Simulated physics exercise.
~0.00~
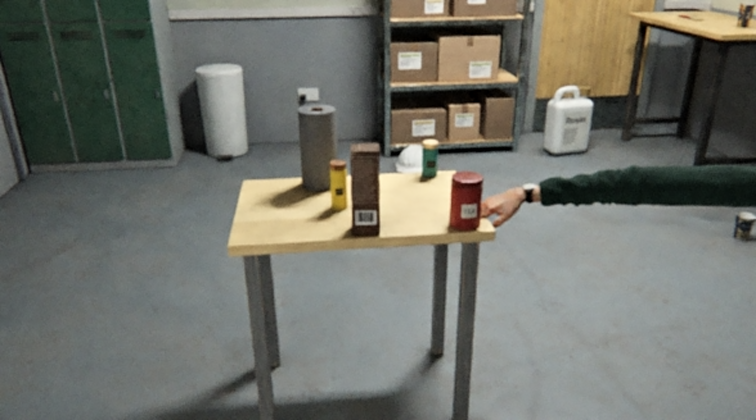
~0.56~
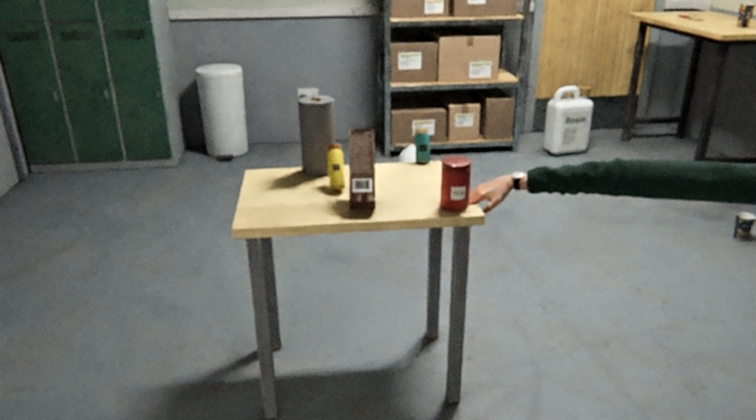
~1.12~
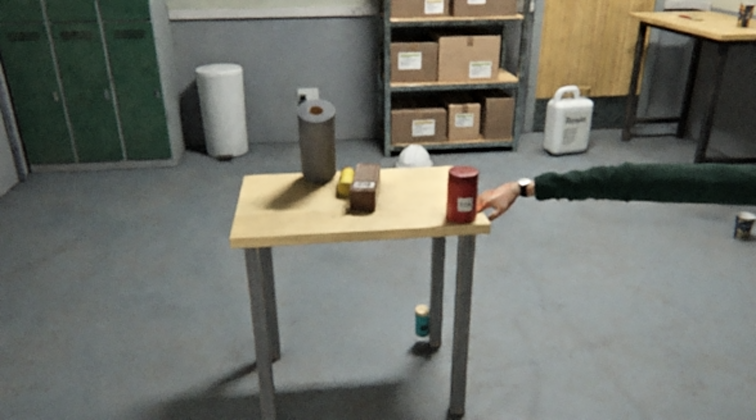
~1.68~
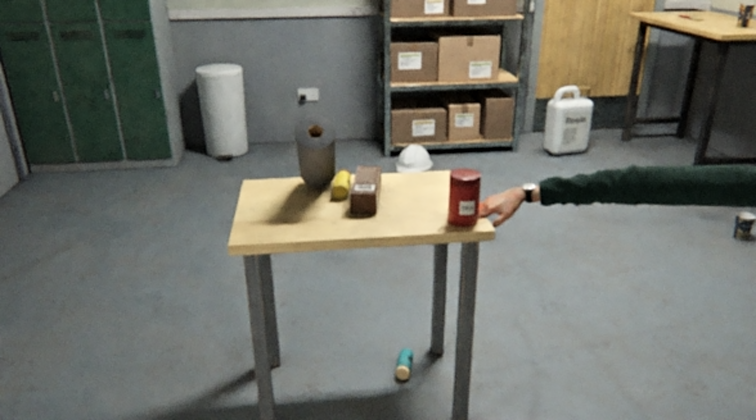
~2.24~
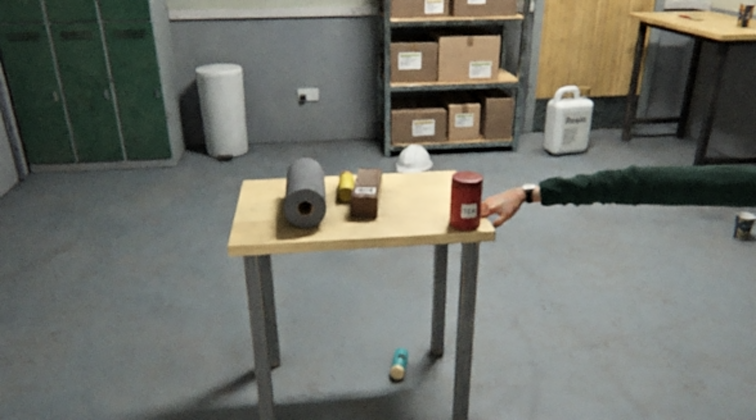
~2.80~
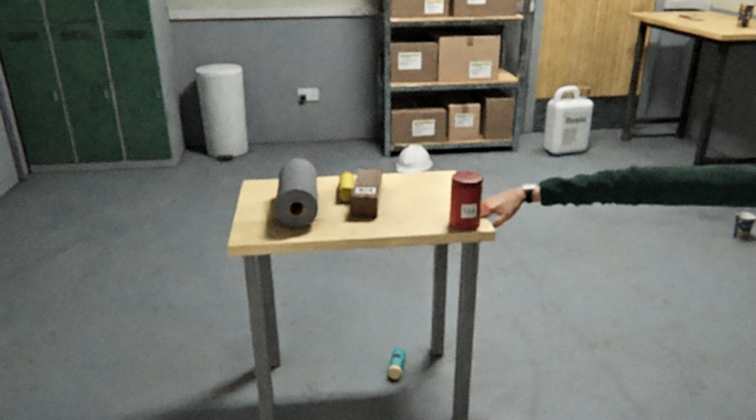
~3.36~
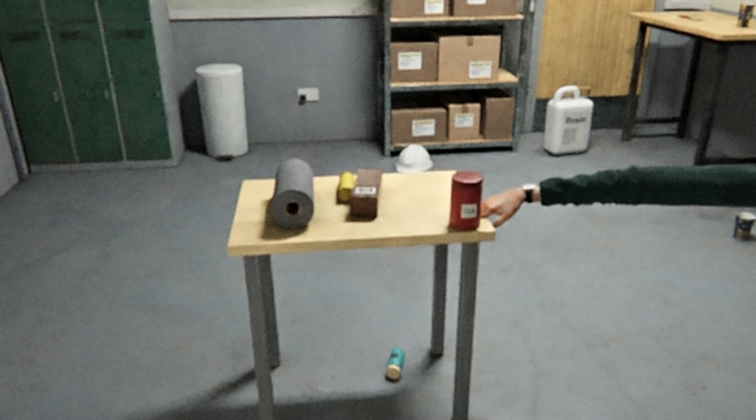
In a storeroom, a hand jolting a small table, toppling carton, yellow shaker and grey roll, turquoise shaker falling to floor.
